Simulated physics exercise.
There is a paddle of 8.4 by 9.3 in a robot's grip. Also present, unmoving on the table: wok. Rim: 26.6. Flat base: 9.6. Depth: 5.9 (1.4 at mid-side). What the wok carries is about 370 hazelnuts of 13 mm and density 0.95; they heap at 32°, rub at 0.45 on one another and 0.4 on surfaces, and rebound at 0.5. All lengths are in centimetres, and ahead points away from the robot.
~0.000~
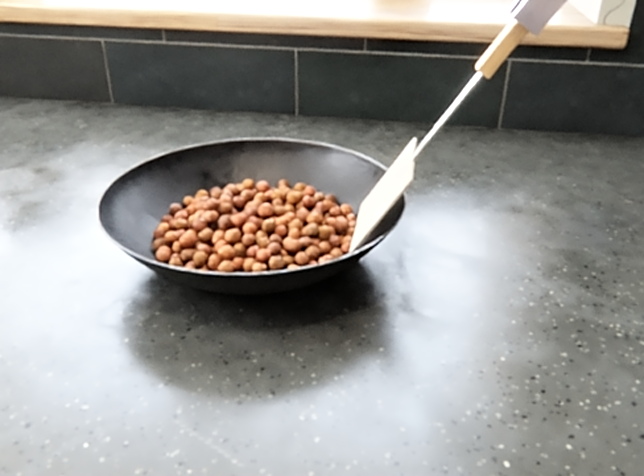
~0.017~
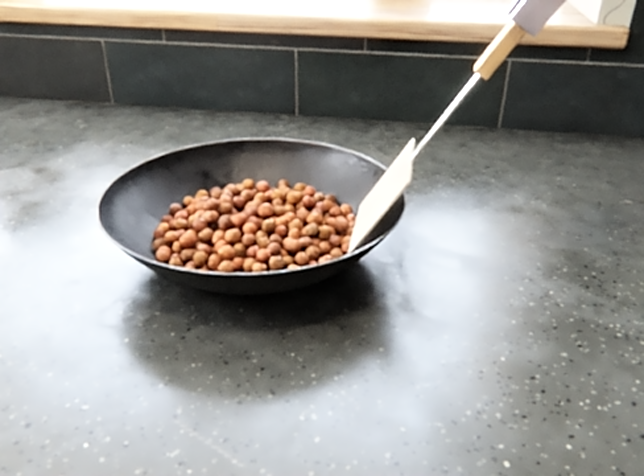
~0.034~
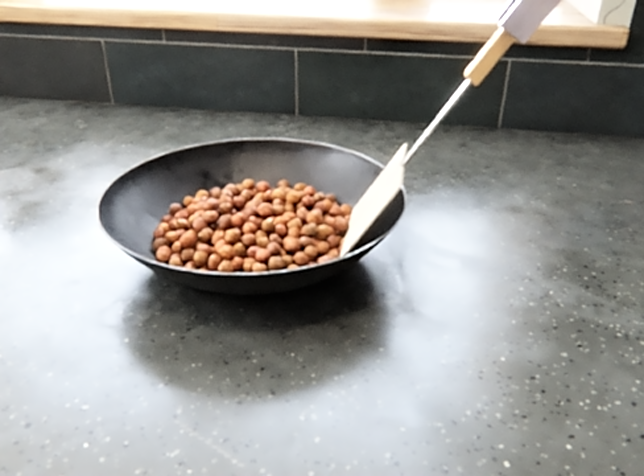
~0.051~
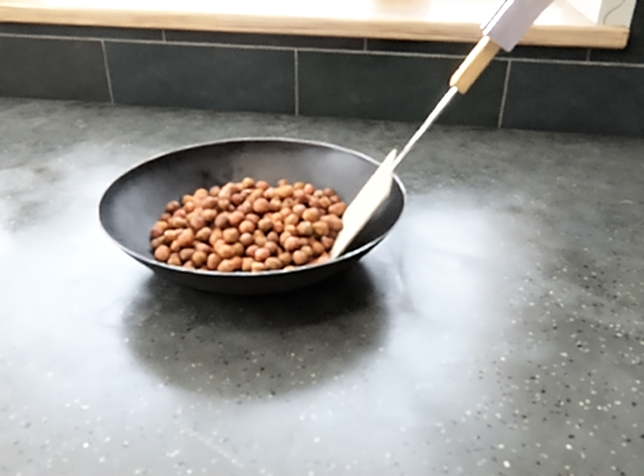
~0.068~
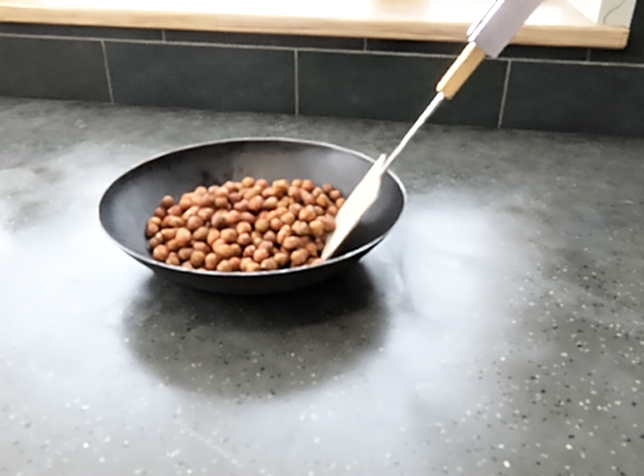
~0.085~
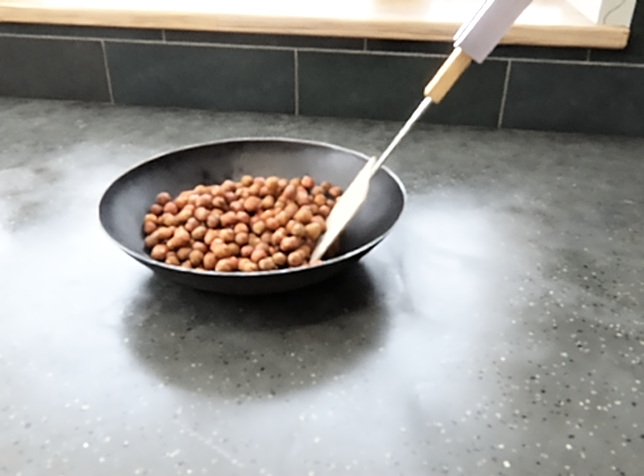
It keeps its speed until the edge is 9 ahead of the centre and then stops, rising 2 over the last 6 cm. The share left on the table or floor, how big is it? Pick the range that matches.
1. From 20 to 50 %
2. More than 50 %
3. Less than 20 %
Answer: 1.
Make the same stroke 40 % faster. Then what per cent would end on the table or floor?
The share on the table or floor would be about 40 percent.
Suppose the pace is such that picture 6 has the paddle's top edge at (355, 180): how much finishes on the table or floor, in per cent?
Expect some 40 per cent there.
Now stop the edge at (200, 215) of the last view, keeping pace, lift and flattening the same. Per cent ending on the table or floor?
5 %, roughly.
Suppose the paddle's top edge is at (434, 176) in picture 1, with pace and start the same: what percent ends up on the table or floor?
I'd estimate close to 30 per cent.
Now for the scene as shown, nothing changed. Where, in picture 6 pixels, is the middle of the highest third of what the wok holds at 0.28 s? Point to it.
Near (161, 185).
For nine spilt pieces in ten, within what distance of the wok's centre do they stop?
That distance is around 35 cm.
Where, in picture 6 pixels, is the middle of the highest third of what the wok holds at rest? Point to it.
Centre: Roughly (179, 217).
After 0.18 s, sloping 58°, highest piece 5 above the table; 371 in the wok.
After 0.28 s, sloping 58°, highest piece 8 above the table; 371 in the wok.
After 0.53 s, sloping 58°, highest piece 7 above the table; 243 in the wok, 117 on the table or floor, 11 on the blade or in flight.
After 1.58 s, sloping 58°, highest piece 6 above the table; 243 in the wok, 128 on the table or floor.
At rest, 243 in the wok, 128 on the table or floor. That is 35 % on the table or floor.
